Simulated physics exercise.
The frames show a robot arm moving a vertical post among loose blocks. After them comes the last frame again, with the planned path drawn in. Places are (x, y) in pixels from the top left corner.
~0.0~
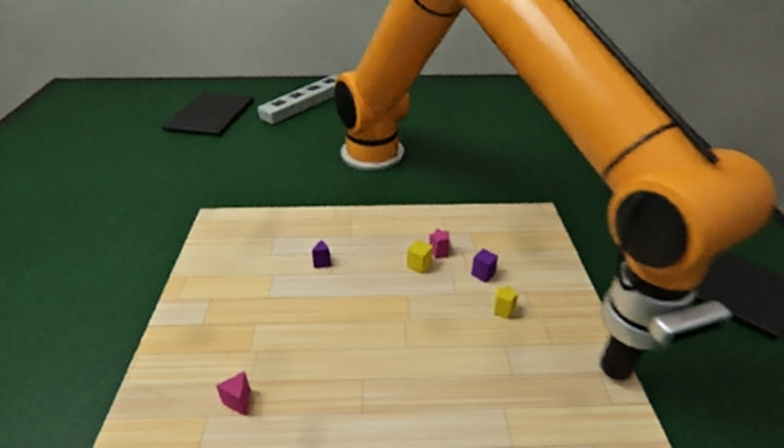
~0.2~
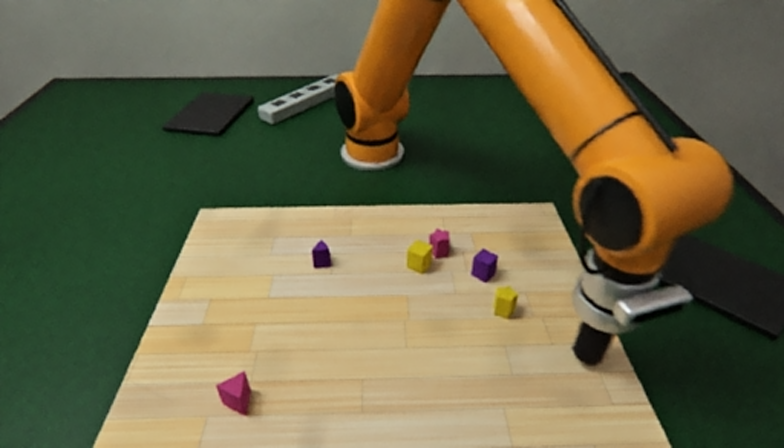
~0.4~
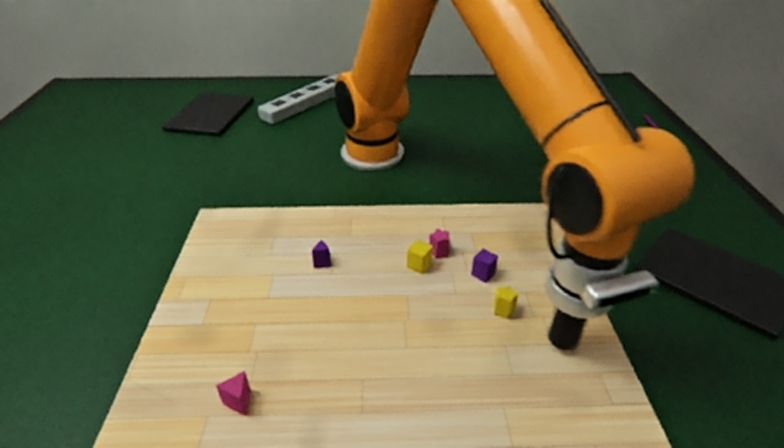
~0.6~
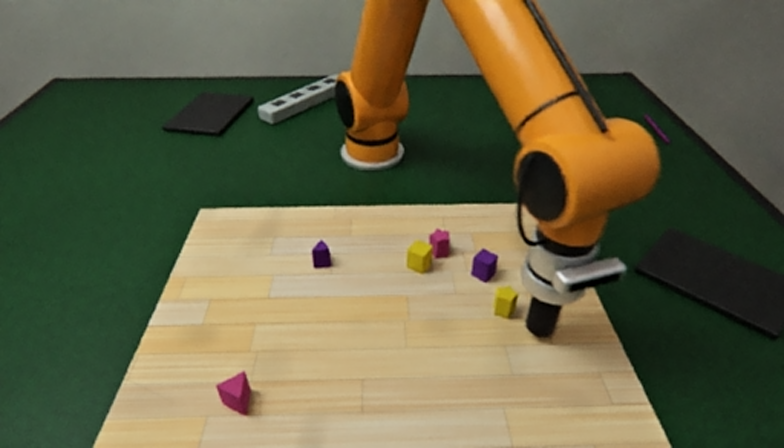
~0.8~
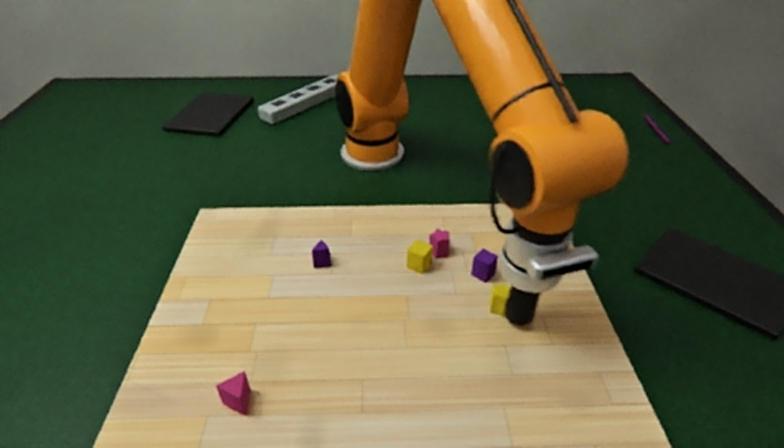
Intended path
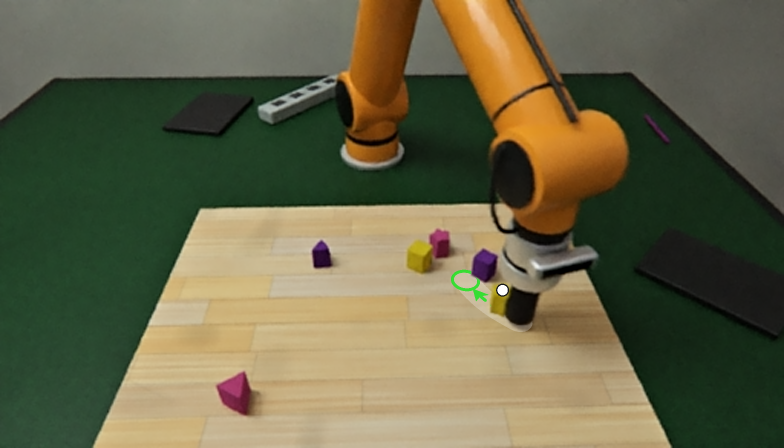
To begin with, an orange robot arm holds a dark vertical post near the right edge of a wooden board scattered with small yellow, purple and pink blocks. The arm moves the post leftward and slightly away across the board, until it is right beside the nearest yellow block, which shifts barely, if at all.
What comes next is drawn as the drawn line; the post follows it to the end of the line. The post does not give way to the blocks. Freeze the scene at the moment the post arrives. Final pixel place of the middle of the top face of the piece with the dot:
I'd guess (450, 253).
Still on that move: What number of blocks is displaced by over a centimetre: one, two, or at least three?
I'd say one block gets moved.
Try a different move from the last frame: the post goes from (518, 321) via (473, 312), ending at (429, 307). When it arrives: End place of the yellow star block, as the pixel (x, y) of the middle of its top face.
Answer: (475, 277).
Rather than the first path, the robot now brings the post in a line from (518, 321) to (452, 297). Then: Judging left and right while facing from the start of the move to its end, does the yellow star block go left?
No
The line goes from (518, 321) by way of (487, 302) to (466, 280); the dot is on the yellow star block.
On the path given first. One third of the way, post (497, 302); yellow star block (481, 278).
Two thirds of the way, post (479, 288); yellow star block (463, 265).
At the end, post (466, 275); pink star block unmoved; purple square piece (486, 254), turned 15° clockwise; yellow star block (450, 253).
